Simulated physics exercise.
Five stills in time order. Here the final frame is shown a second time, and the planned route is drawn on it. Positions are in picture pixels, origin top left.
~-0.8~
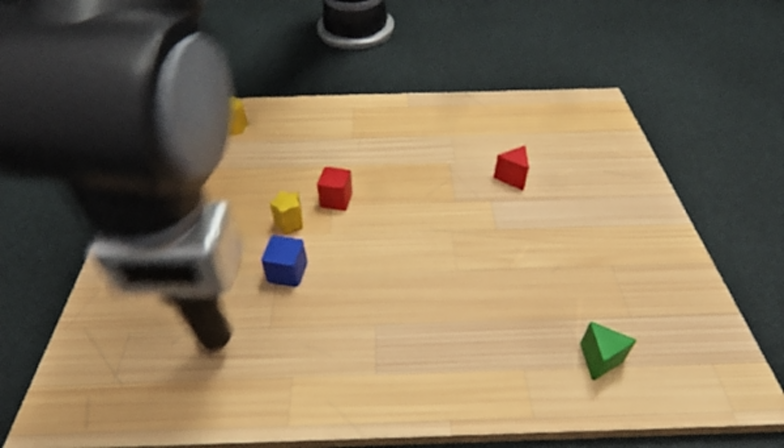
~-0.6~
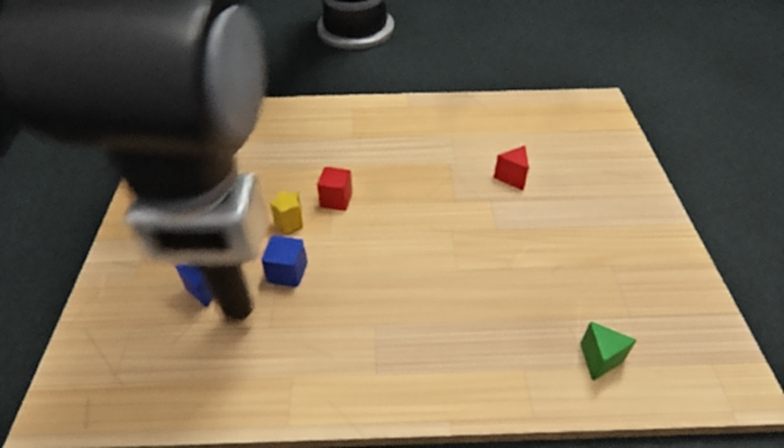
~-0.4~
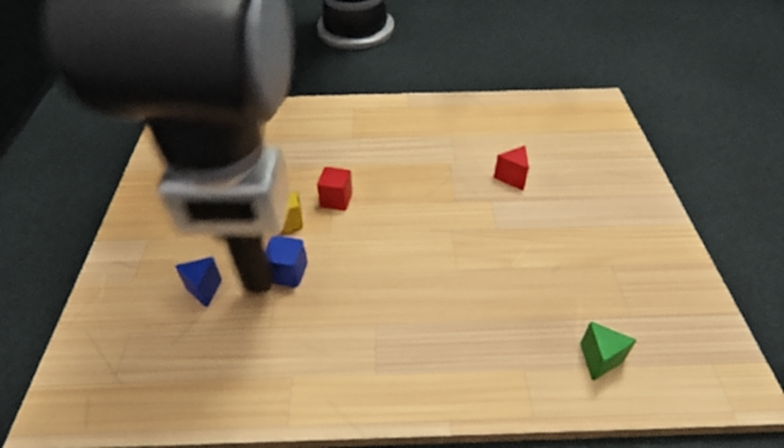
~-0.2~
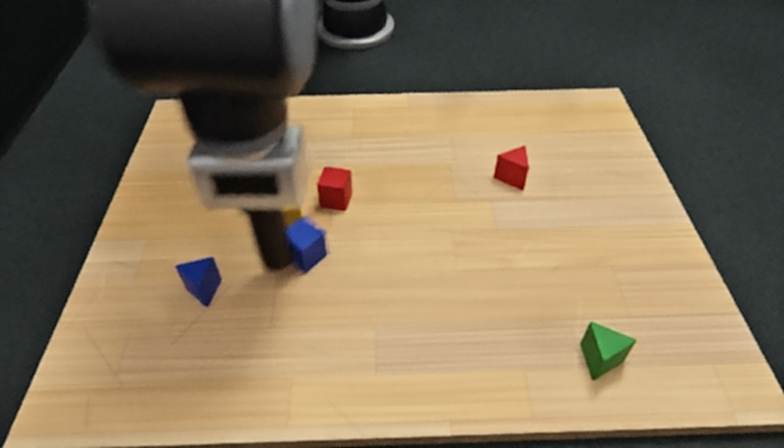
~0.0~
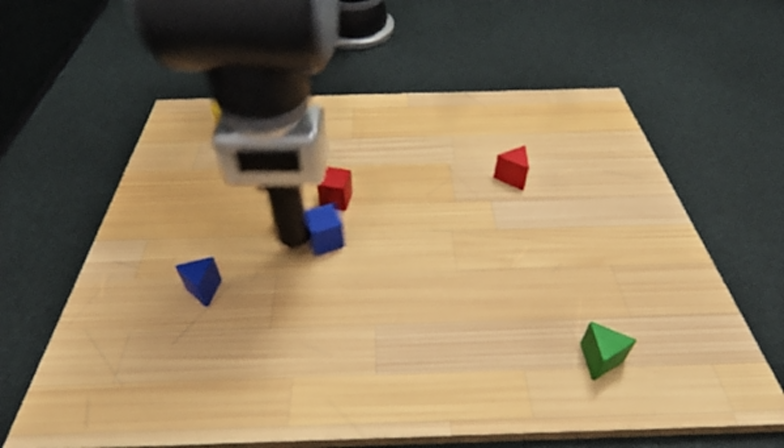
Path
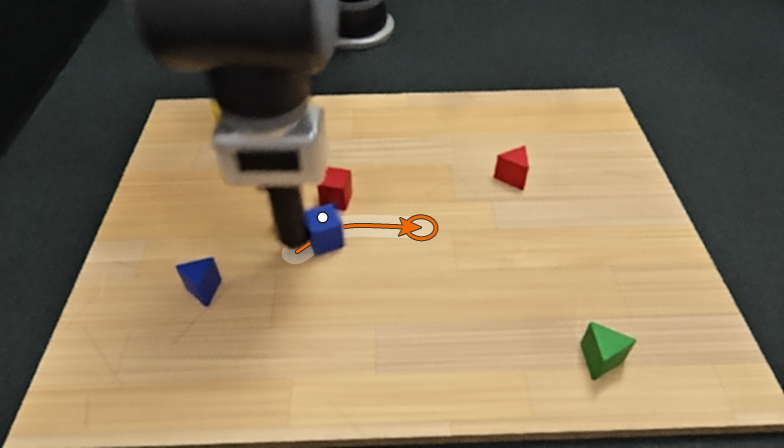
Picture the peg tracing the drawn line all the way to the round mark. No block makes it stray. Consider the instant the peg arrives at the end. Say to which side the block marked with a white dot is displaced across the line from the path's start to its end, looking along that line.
Out to the left.
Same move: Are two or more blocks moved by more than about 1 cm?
Answer: No.
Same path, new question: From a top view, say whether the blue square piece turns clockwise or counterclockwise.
It spins anti-clockwise.
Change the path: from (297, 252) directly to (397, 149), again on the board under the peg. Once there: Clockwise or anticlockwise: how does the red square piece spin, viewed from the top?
Seen from above, its turn is counter-clockwise.
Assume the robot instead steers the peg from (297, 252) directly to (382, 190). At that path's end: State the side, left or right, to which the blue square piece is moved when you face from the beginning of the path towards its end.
Goes right.
The drawn path runs from (297, 252) via (334, 230) and (377, 226), ending at (421, 228); the dot is on the blue square piece.
What follows on the original path. One third of the way, peg (333, 215); blue square piece (362, 197).
Two thirds of the way, peg (378, 212); blue square piece (399, 187), turned 35° anticlockwise.
At the end, peg (422, 213); yellow star block not moved; blue square piece (413, 183), turned 65° anticlockwise.
